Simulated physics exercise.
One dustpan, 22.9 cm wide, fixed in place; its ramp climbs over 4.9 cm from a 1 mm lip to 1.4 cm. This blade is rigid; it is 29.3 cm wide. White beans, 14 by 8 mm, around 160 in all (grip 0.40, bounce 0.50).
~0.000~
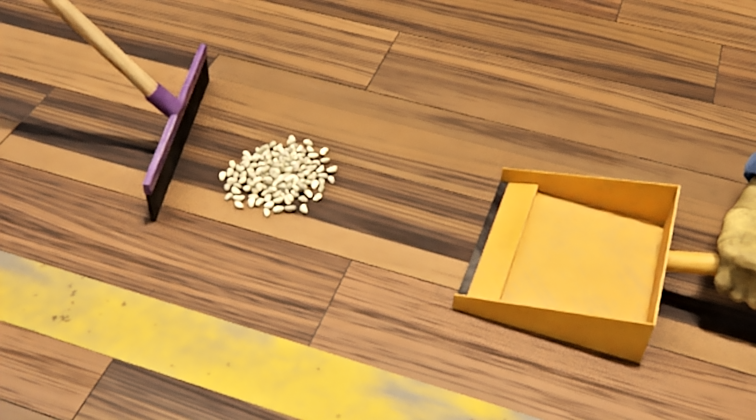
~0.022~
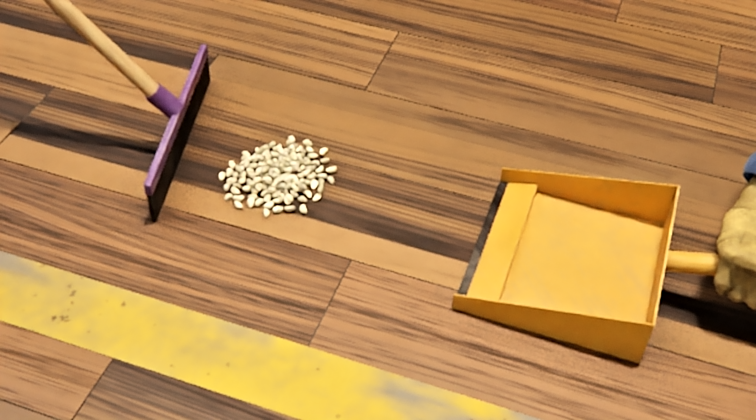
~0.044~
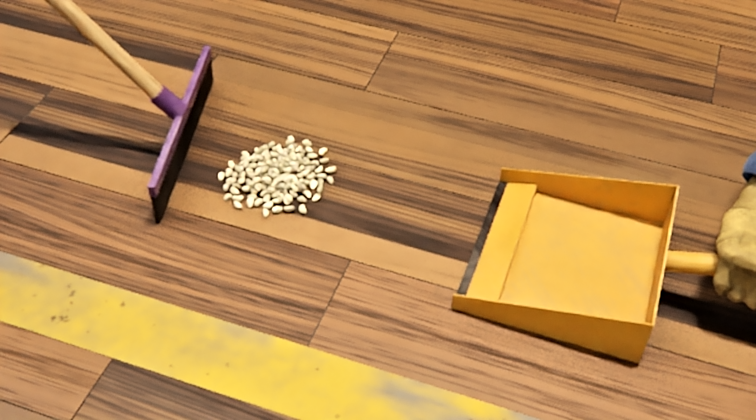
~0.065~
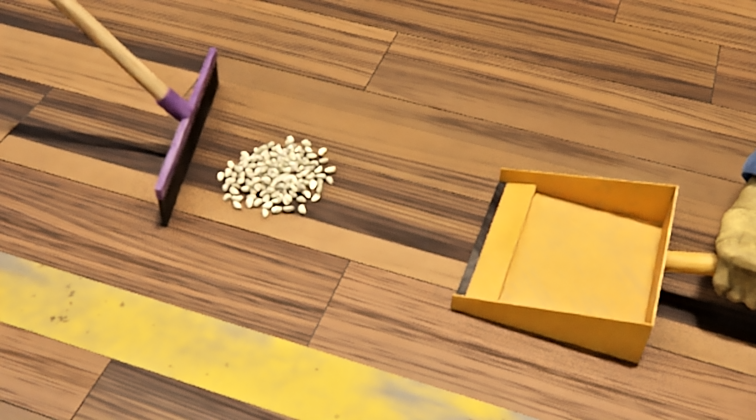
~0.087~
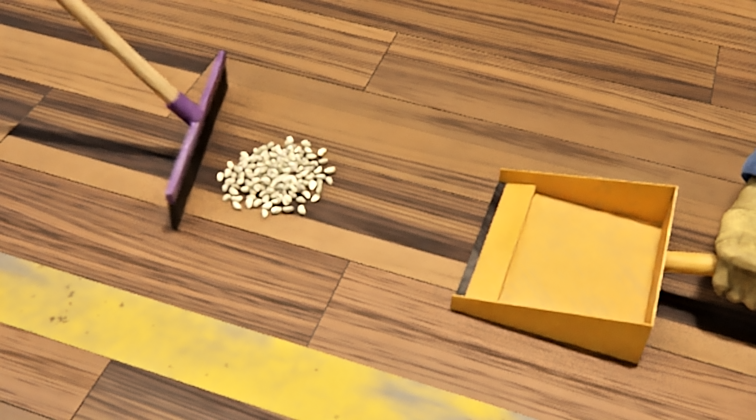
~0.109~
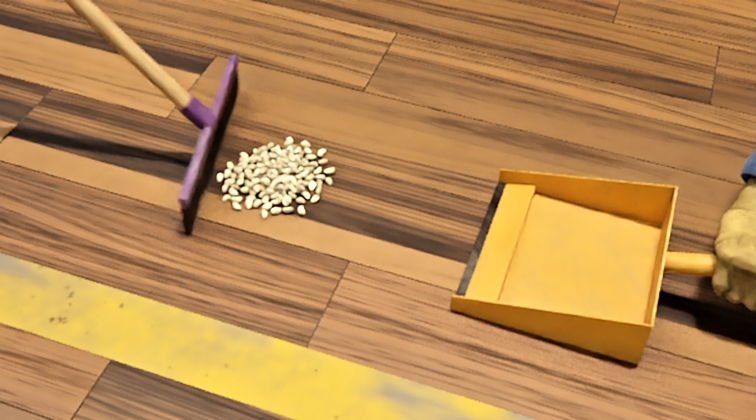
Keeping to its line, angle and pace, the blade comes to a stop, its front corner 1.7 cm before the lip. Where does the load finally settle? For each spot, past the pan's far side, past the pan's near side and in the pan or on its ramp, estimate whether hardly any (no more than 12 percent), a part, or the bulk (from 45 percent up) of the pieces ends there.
Past the pan's far side: A part. Past the pan's near side: Hardly any. In the pan or on its ramp: A part.
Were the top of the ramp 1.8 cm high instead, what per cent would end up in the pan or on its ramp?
Estimate: About 30 in a hundred.
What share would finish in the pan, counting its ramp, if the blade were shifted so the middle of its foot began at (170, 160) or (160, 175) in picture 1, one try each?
About 30 and 25 per cent.
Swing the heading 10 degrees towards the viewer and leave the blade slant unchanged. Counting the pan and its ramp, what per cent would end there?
That would give about 25 percent.
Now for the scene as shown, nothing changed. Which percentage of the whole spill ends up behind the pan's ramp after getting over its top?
Roughly 5 in a hundred.
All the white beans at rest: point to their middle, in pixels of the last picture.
Est. centre at rest: (483, 223) px.
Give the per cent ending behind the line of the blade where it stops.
0 %.
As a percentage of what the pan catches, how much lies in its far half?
Something like 50 per cent of the catch.
After 0.29 s, middle of the blade 21 cm from the lip; 0 % over the lip, far side 5 %, near side 0 %.
Then, at 0.41 s, middle of the blade 10 cm from the lip; 0 % over the lip, far side 15 %, near side 0 %.
After 0.66 s, middle of the blade 5 cm from the lip; 35 % over the lip, far side 15 %, near side 0 %.
In the end, at 2.7 s, far side 15 %, near side 0 %, pan 35 %, in front of the lip or behind the blade 50 %.
